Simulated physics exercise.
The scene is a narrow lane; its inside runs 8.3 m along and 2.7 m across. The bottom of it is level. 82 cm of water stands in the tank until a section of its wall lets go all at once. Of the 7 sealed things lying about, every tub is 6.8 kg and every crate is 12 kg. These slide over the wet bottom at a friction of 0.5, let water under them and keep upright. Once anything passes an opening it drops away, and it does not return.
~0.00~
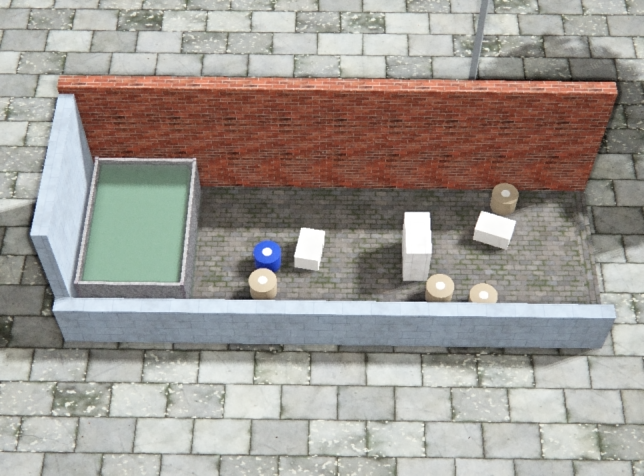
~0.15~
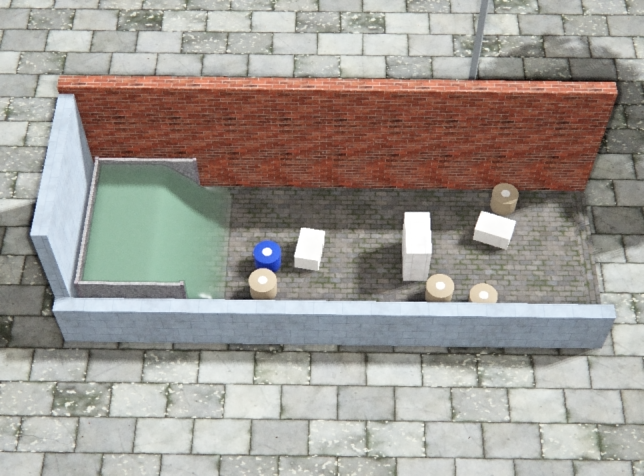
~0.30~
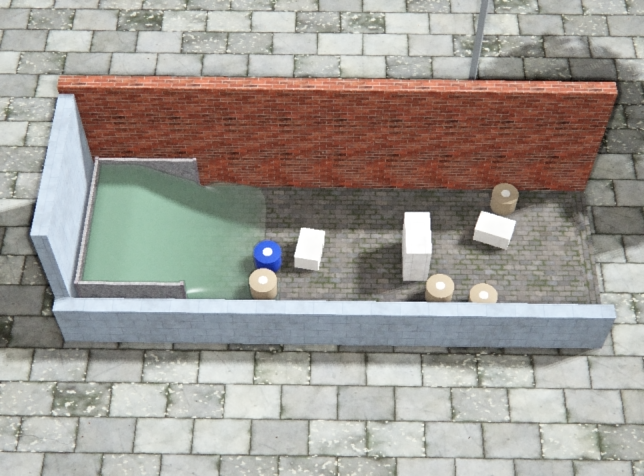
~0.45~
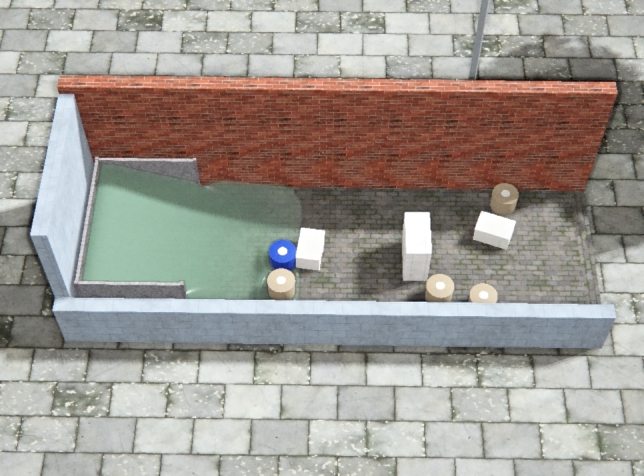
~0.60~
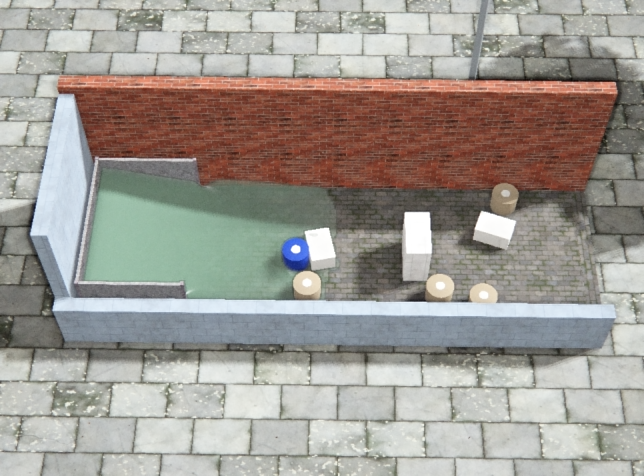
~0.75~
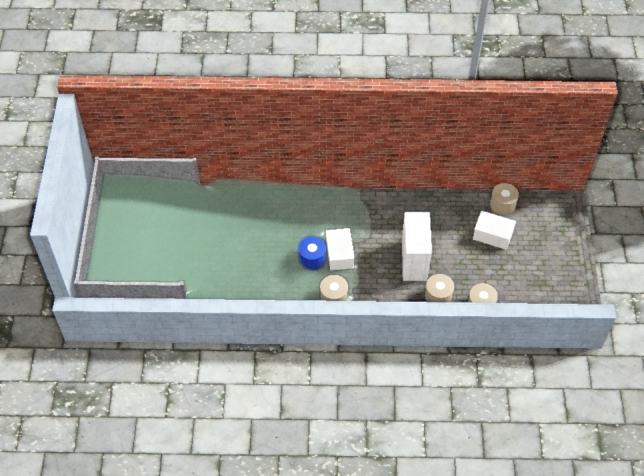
In a narrow walled lane, green water spreads rightward and pushes two tubs and a crate along.
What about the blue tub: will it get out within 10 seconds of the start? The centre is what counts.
It does not break free in time.
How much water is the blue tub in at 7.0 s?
Roughly 9 cm deep.
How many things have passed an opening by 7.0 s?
The number I get is 5.
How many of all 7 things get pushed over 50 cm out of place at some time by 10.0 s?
7.
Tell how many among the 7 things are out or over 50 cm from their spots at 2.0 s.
By my reckoning, 7.
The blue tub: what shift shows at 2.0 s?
Roughly 150 centimetres by that point.
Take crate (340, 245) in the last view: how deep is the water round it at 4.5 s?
About 14 cm.
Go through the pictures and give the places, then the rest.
The first frame shows the blue tub at (267, 252) rests on the ground; 3.7 m2 under water; 0 of 7 have shifted.
The second frame shows the blue tub at (267, 252) rests on the ground; 5.3 m2 under water; 0 of 7 have shifted.
The third frame shows the blue tub at (267, 252) rests on the ground; 6.8 m2 under water; 0 of 7 have shifted.
The fourth frame shows the blue tub at (283, 251), on the bottom, 26 cm from its start; 8.2 m2 under water; 2 of 7 have shifted.
The fifth frame shows the blue tub at (296, 250) floats, 48 cm from its start; 9.7 m2 under water; 3 of 7 have shifted.
The sixth frame shows the blue tub at (312, 248), afloat, 75 cm from its start; 11.1 m2 under water; 3 of 7 have shifted.
After 2.0 s the blue tub is near (367, 252), 1.6 m from its start, afloat; 1 of 7 are out; 3 afloat.
After 4.5 s the blue tub is near (321, 283), 1.1 m from its start, afloat; 5 of 7 are out; 2 afloat.
After 7.0 s the blue tub is near (296, 294), 1.0 m from its start, afloat; 5 of 7 are out; 2 afloat.
After 10.0 s the blue tub is near (275, 297), 0.9 m from its start, afloat; 5 of 7 are out; 1 afloat.
